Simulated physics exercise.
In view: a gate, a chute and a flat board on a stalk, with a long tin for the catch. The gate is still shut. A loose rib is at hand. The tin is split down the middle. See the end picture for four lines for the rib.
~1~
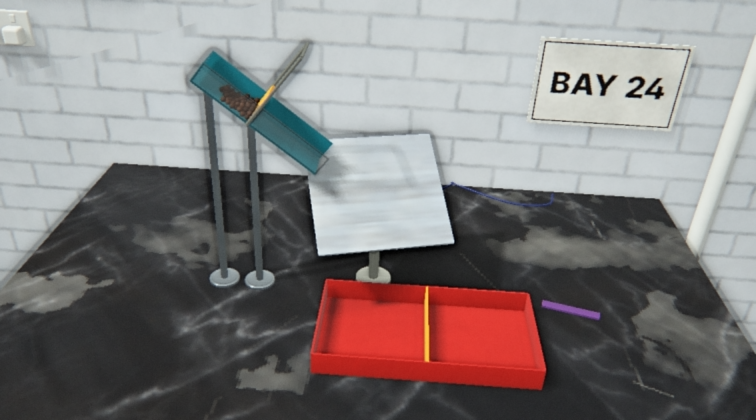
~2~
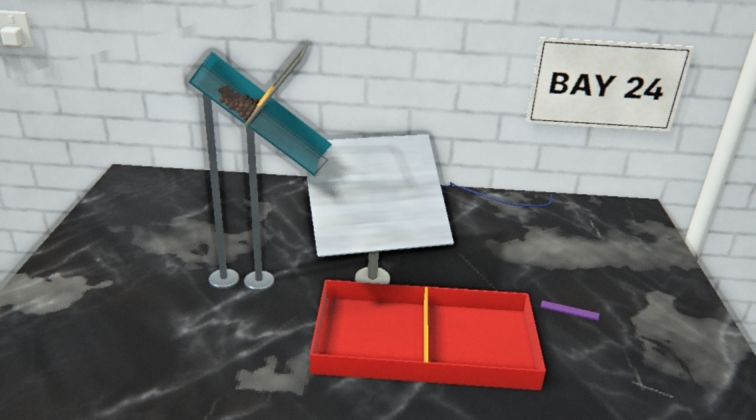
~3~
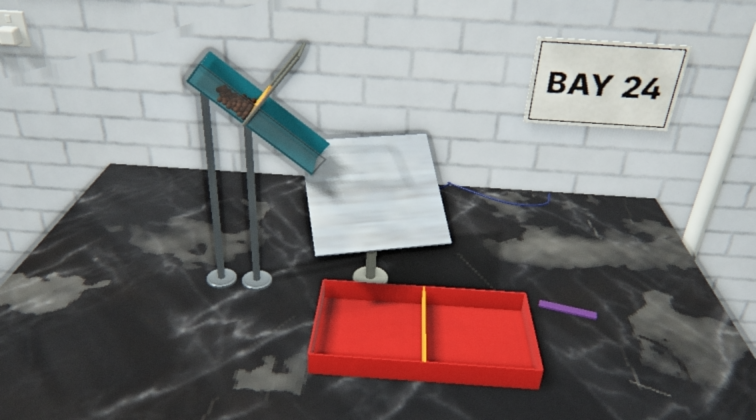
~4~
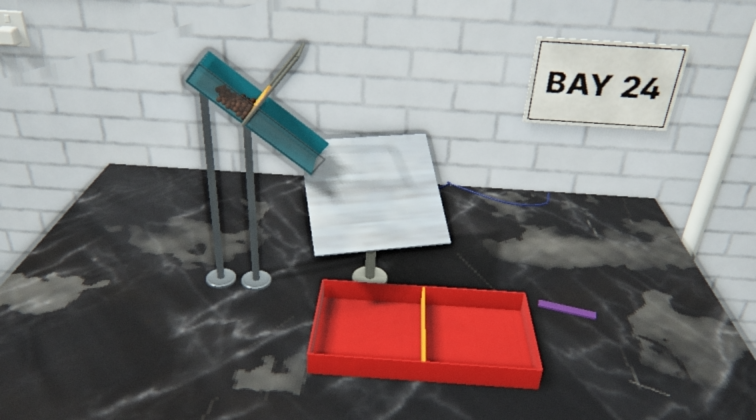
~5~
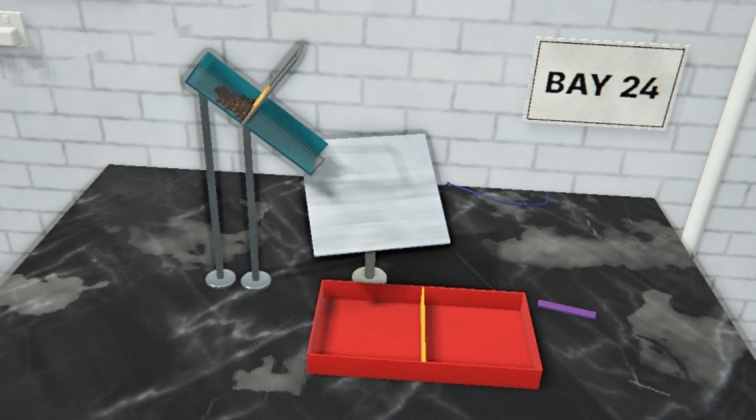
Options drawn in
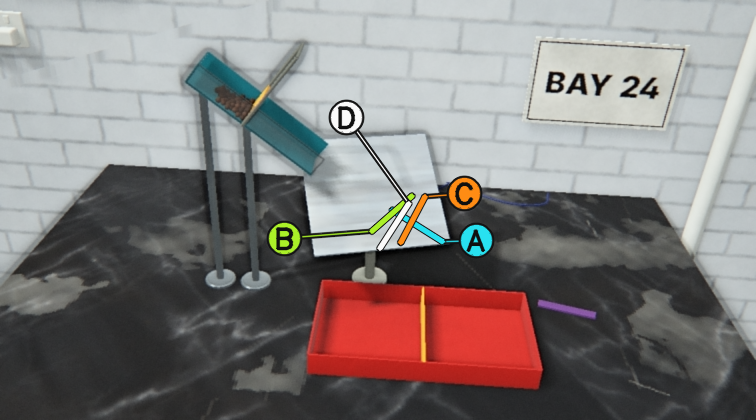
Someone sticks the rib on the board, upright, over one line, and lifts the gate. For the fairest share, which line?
Choose A.
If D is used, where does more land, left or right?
Left.
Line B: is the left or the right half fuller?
The left half.
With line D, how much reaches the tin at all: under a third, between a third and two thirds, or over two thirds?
Line D gives over two thirds.
On the marked copy, line A from (392, 210) to (442, 241); line B from (411, 195) to (371, 231); line C from (424, 196) to (400, 242); line D from (408, 203) to (380, 248).
With A, of what is caught, close to two thirds in the left half, close to a third in the right.
With B, of what is caught, all but a few in the left half, a small share in the right.
With C, of what is caught, all but a few in the left half, a small share in the right.
With D, of what is caught, all but a few in the left half, a small share in the right.
